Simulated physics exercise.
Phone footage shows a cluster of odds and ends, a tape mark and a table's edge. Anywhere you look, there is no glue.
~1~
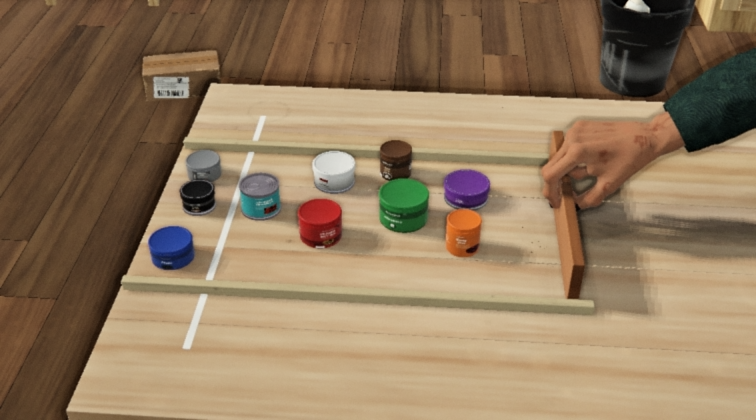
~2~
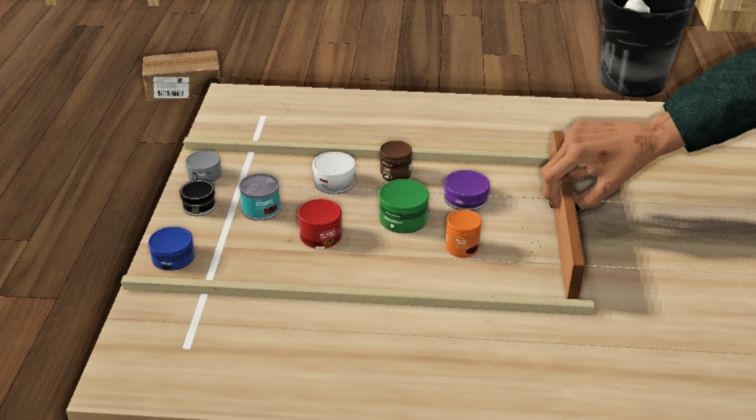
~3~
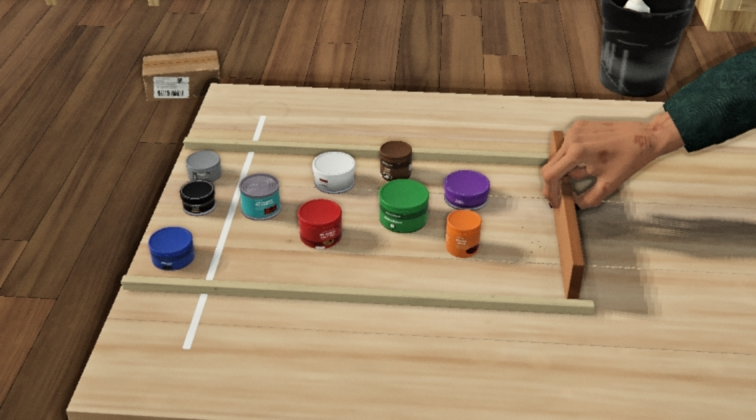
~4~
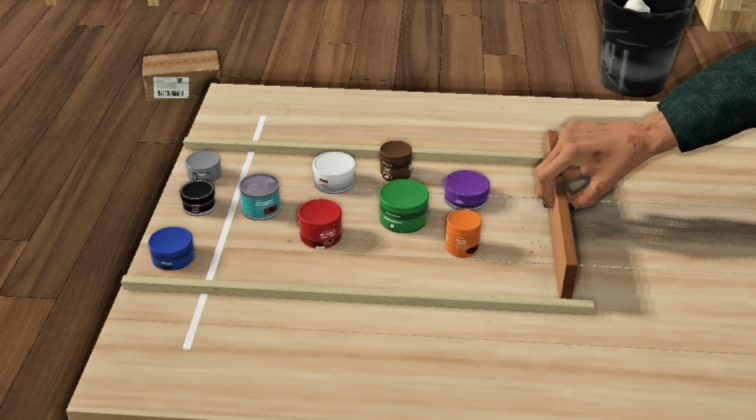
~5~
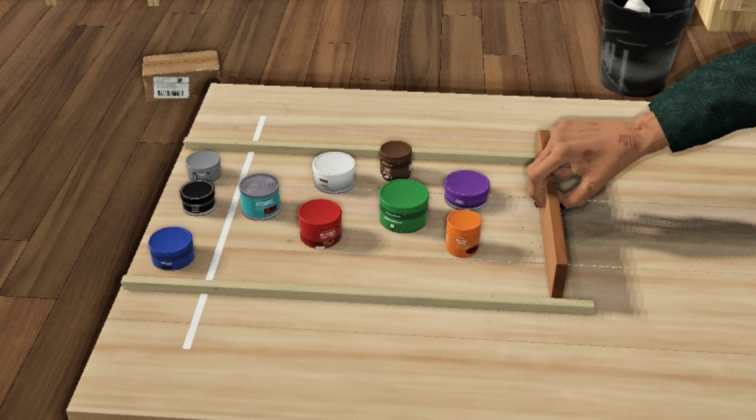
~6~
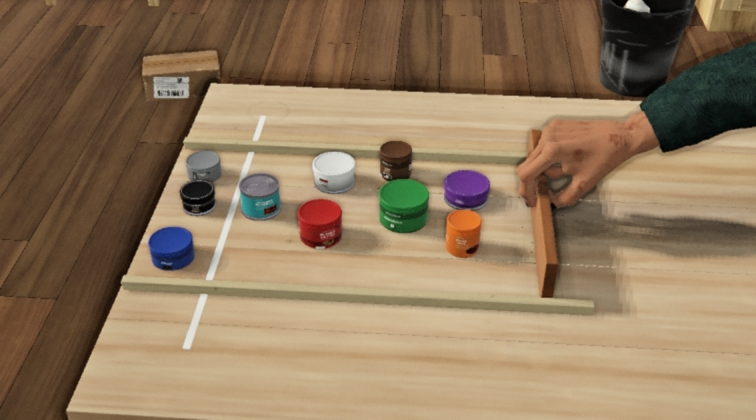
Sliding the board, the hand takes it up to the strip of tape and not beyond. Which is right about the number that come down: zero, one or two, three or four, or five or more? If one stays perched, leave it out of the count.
The right one is one or two.
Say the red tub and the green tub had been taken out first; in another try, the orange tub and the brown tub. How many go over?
The number fallen is 1, and in the other try 1.
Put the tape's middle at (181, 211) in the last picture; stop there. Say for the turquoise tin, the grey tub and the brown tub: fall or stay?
Going in order, the turquoise tin goes off the edge, then the grey tub goes off the edge, then the brown tub keeps its spot.
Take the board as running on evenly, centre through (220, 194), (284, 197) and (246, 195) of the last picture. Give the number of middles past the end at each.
2; 0; 1.
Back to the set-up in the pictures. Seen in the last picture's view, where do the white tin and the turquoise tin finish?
Final centres, first then second: (196, 156), (176, 184).
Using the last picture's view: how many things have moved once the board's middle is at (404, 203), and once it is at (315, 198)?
First position 4; second position 7.
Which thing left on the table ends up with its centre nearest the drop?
The answer: The turquoise tin.
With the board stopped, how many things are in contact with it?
That makes 4.
Early on, none off yet; grey tub at rest near (204, 167); blue tub at rest near (172, 249); black pot at rest near (198, 198).
Finally, the number that fall off is one or two; lost, black pot and grey tub.
